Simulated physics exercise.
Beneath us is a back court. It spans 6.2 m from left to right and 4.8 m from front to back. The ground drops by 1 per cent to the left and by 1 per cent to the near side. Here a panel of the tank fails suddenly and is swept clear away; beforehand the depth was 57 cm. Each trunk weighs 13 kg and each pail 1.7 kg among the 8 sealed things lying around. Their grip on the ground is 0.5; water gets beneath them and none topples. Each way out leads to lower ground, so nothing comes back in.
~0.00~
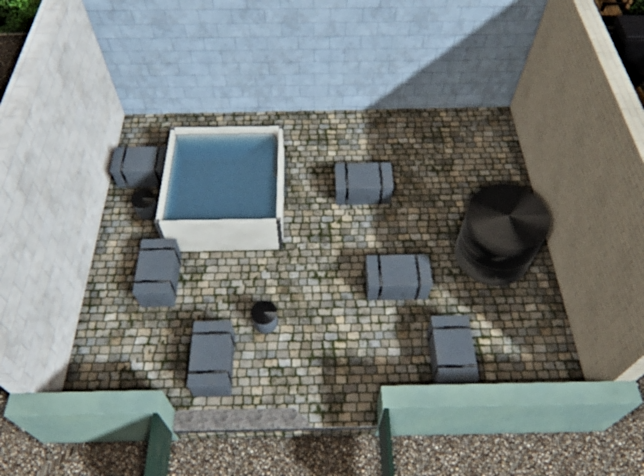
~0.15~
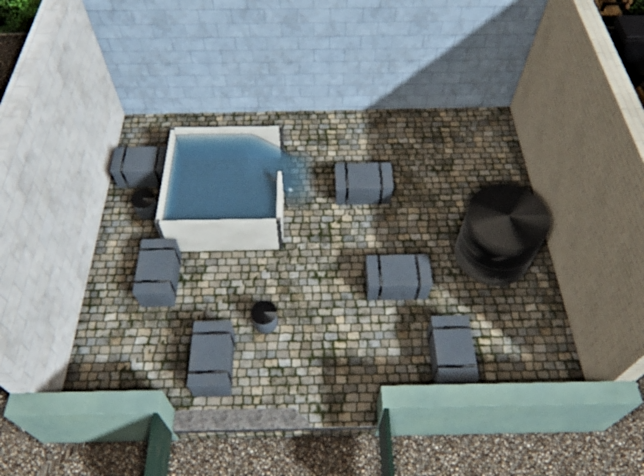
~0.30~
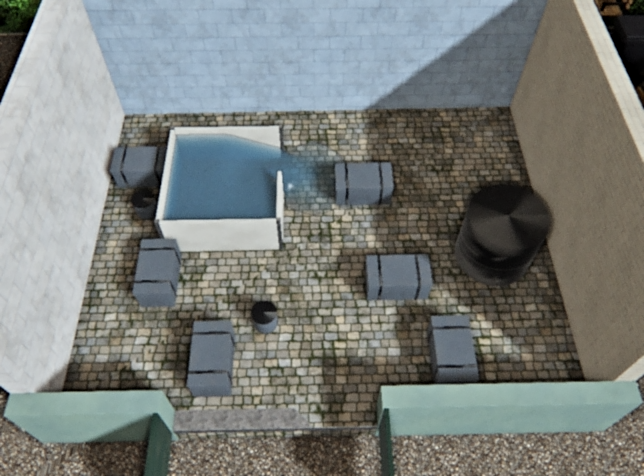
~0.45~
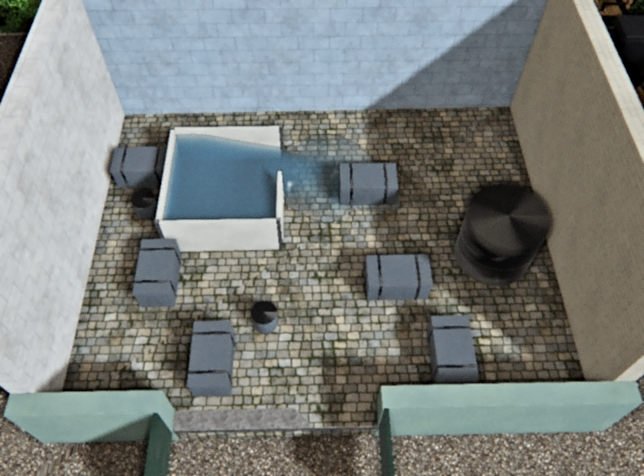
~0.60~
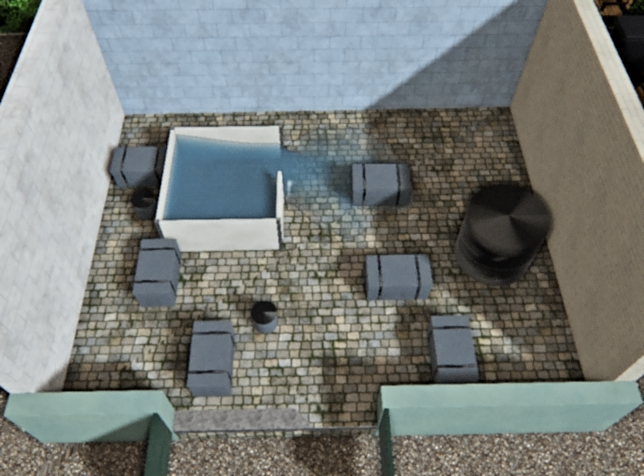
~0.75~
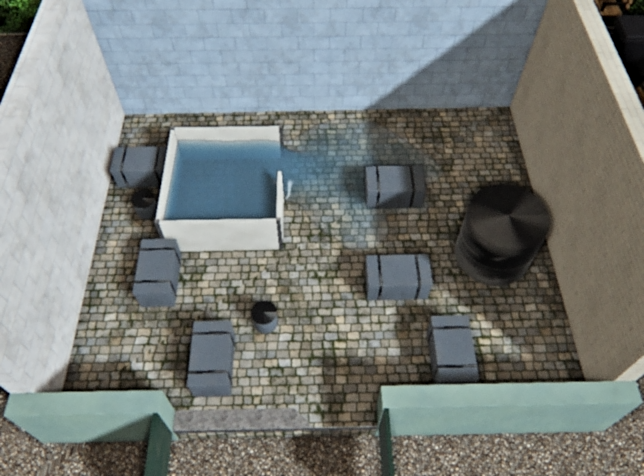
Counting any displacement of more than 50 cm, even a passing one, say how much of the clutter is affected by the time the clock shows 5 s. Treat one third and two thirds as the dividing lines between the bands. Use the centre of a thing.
I'd guess the moved share fails to make a third.
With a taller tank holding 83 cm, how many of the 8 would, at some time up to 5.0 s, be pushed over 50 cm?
In that case 3 of them.
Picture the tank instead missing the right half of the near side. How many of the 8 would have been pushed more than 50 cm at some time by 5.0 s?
So the tally would be 3.
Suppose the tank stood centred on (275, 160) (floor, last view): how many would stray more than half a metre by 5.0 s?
Result: 1.
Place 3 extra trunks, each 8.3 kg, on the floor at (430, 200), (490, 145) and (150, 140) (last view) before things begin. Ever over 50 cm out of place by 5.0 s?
Beyond it, beyond it, within it.
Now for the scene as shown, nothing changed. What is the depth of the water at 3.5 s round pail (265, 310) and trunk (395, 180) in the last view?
Depth approx. 0 cm / 16 cm.
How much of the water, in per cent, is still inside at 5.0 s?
Some 100 per cent remains.
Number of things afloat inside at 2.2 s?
My tally comes to 1.
After 1.1 s 1 of 8 are over 50 cm from their spots; 0 afloat.
After 2.2 s 1 of 8 are over 50 cm from their spots; 1 afloat.
After 3.5 s 1 of 8 are over 50 cm from their spots; 1 afloat.
After 5.0 s 1 of 8 are over 50 cm from their spots, and 1 have been at some point; 2 afloat.
